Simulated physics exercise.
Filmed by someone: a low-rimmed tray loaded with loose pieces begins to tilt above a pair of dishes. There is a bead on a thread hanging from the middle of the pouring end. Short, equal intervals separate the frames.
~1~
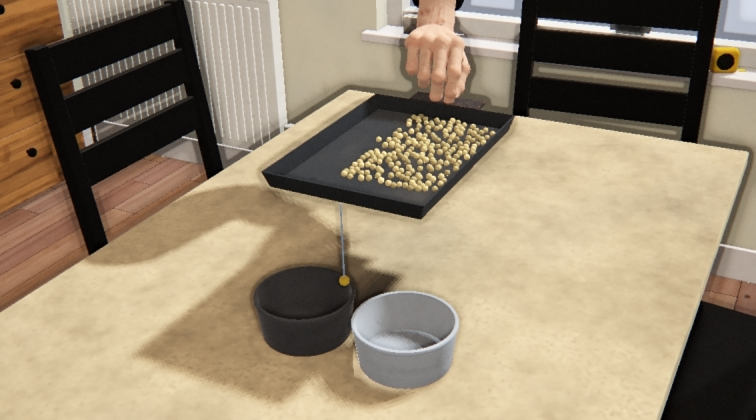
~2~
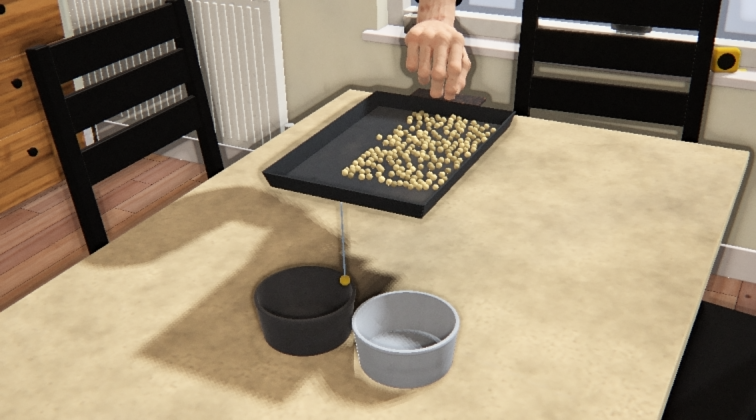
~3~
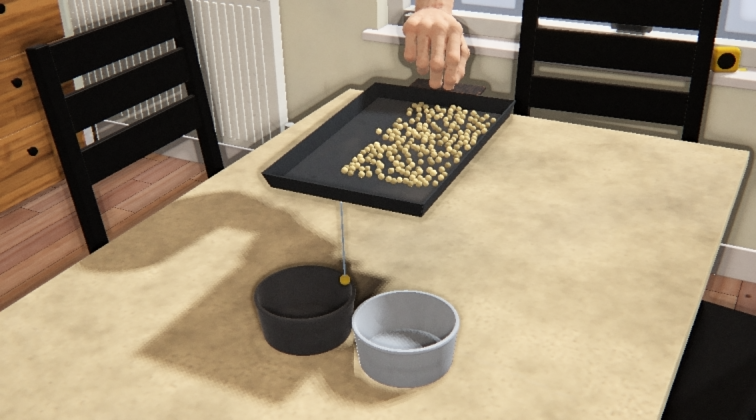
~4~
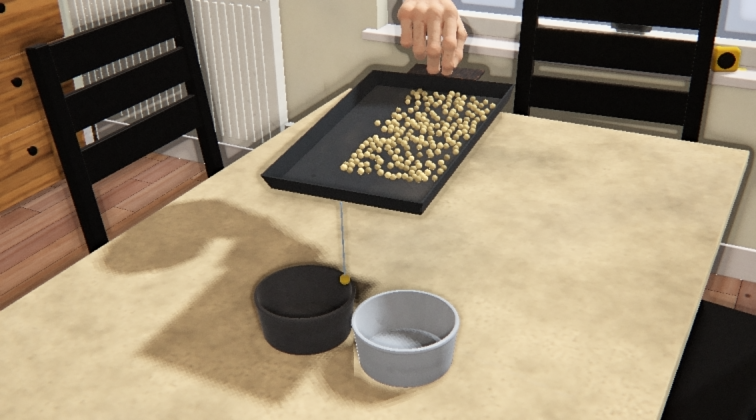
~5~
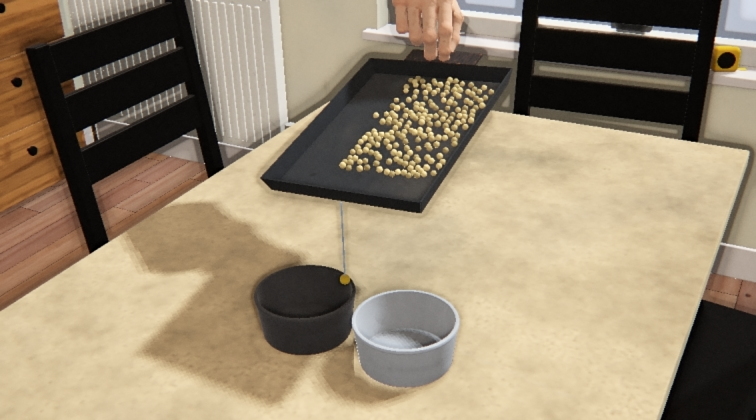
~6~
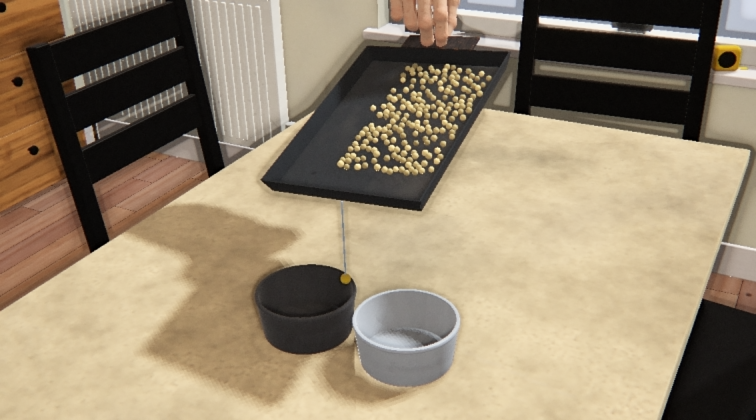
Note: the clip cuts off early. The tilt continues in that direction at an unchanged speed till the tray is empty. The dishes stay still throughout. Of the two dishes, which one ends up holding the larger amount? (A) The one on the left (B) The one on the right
The one on the left.
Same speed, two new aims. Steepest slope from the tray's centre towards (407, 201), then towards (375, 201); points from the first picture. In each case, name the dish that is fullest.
Try 1: The right-side dish; try 2: The right-side dish.
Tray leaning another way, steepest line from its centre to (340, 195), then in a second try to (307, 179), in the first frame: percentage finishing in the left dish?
Lab note: Case 1 near 50 %, case 2 near 60 %.
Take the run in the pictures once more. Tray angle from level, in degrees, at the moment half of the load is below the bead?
Reading: Some 105°.
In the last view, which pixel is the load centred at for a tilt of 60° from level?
I'd put the middle of the pieces at roughly (311, 193).
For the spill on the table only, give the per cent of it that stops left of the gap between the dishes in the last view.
Close to 90 per cent.
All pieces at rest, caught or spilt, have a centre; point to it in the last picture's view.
Roughly at (291, 325), give or take.
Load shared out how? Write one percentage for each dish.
At the end, 70 percent of the load sits in the left dish and 0 percent in the right dish.
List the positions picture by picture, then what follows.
The first frame shows corners of the pouring end at (269, 170) and (420, 202), level; middle of the load at (424, 149), soya beans; left dish at (279, 334); right dish at (382, 365); bead on its thread at (344, 281).
The second frame shows corners of the pouring end at (269, 170) and (421, 202), level; middle of the load at (425, 147).
The third frame shows corners of the pouring end at (269, 171) and (420, 200), tipped barely, lowest at the left corner; middle of the load at (424, 141).
The fourth frame shows corners of the pouring end at (268, 173) and (419, 199), tipped a little, lowest at the left corner; middle of the load at (423, 131).
The fifth frame shows corners of the pouring end at (268, 175) and (418, 198), tipped a little, lowest at the left corner; middle of the load at (422, 122).
The sixth frame shows corners of the pouring end at (268, 177) and (417, 197), tipped clearly, lowest at the left corner; middle of the load at (419, 114); left dish at (280, 331); right dish at (383, 363).
Soon, tray tipped steeply; most on the tray; a stray few in the left dish; a stray few outside both; a small part in the air.
A while on, tray tipped right over; about half on the tray; about a quarter in the left dish; a small part outside both; about a quarter in the air.
Towards the end, tray tipped past a quarter turn; most in the left dish; about a quarter outside both.
Finally, tray tipped past a quarter turn; none in the right dish; most in the left dish; about a quarter outside both.
